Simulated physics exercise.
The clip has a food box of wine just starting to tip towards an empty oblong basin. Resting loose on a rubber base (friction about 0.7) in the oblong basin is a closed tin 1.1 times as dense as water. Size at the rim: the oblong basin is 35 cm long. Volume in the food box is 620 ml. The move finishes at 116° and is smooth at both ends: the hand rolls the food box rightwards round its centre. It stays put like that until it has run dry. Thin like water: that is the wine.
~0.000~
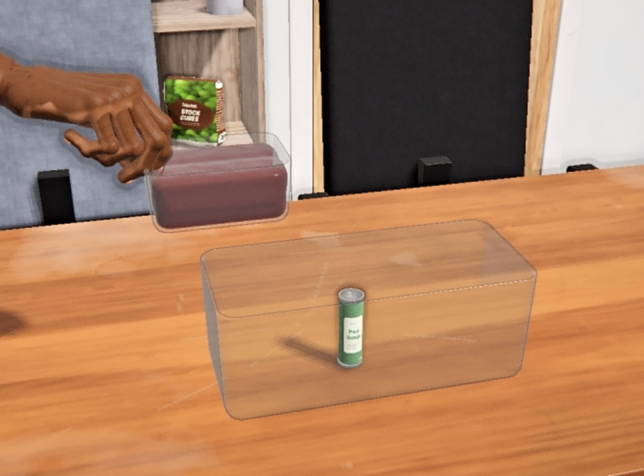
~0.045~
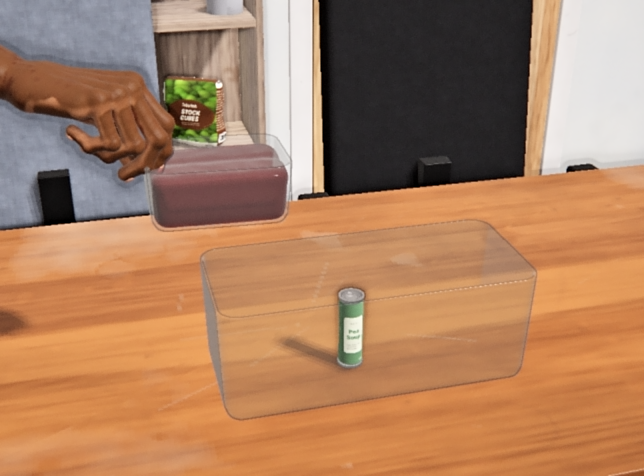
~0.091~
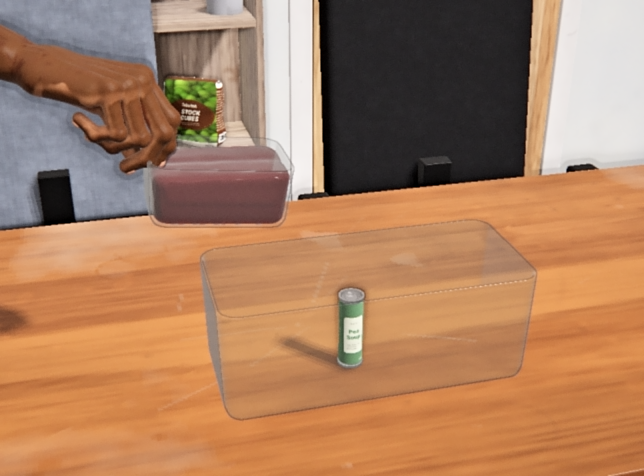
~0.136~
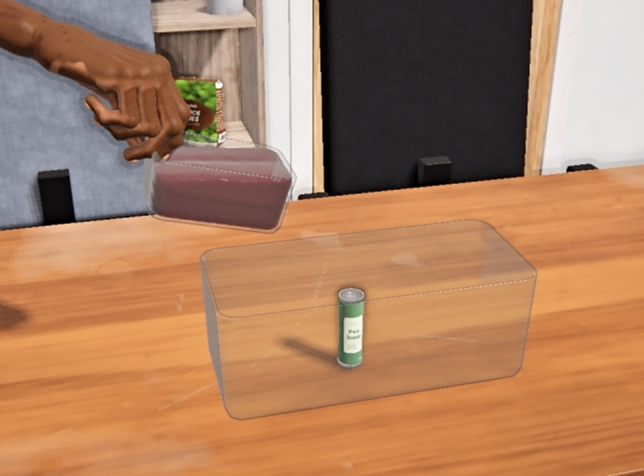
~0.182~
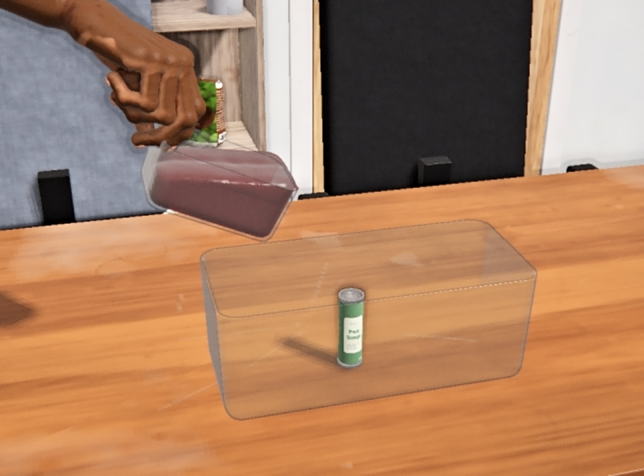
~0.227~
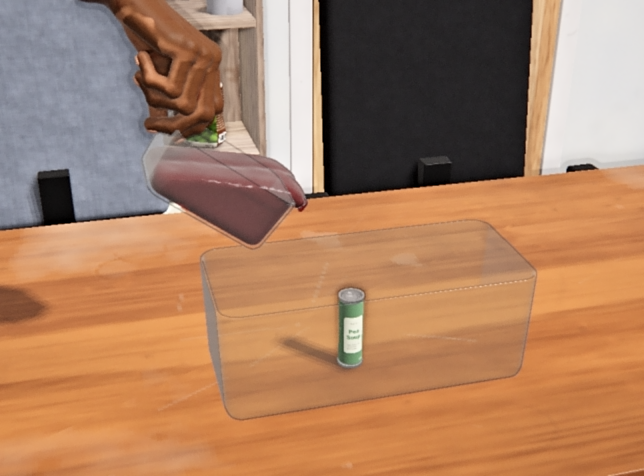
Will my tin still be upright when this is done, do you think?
No, it will have gone over.
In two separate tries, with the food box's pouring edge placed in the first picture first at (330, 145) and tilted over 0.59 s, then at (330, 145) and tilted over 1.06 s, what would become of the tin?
Trial 1 - tin stays standing; trial 2 - tin stays standing.
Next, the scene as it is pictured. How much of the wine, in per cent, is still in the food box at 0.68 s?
Around 0 in a hundred.
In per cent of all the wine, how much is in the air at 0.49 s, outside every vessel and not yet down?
Near 22 per cent of it all.
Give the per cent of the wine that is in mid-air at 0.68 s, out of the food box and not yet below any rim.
Something like 1 per cent is in the air then.
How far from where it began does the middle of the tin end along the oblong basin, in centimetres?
Looks like roughly 7.5 cm in total.
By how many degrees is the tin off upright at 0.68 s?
About 30°.
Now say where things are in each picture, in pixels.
The first picture shows tilt 0°; pouring edge (283, 149); surface from (146, 166) to (280, 155); the oblong basin's rim runs from (209, 285) to (511, 248); the tin's top is at (351, 298).
The second picture shows tilt 2°; pouring edge (284, 151); surface from (146, 166) to (280, 155).
The third picture shows tilt 7°; pouring edge (286, 156); surface from (149, 163) to (282, 158).
The fourth picture shows tilt 15°; pouring edge (288, 165); surface from (150, 162) to (285, 160).
The fifth picture shows tilt 25°; pouring edge (288, 178); surface from (151, 162) to (281, 168); 3 per cent is over the edge.
The sixth picture shows tilt 37°; pouring edge (286, 192); surface from (150, 160) to (274, 174); 9 per cent is over the edge.
By 0.49 s the tilt is 107° and 7 per cent is still to pour; the tin stands where it began.
By 0.68 s the tilt is 116° and 0 per cent is still to pour; the tin leans 32°.
By 0.87 s the tilt is 116° and 0 per cent is still to pour; the tin lies on its side.
By 1.09 s the tilt is 116° and 0 per cent is still to pour; the tin lies on its side.
At rest the tin lies on its side.
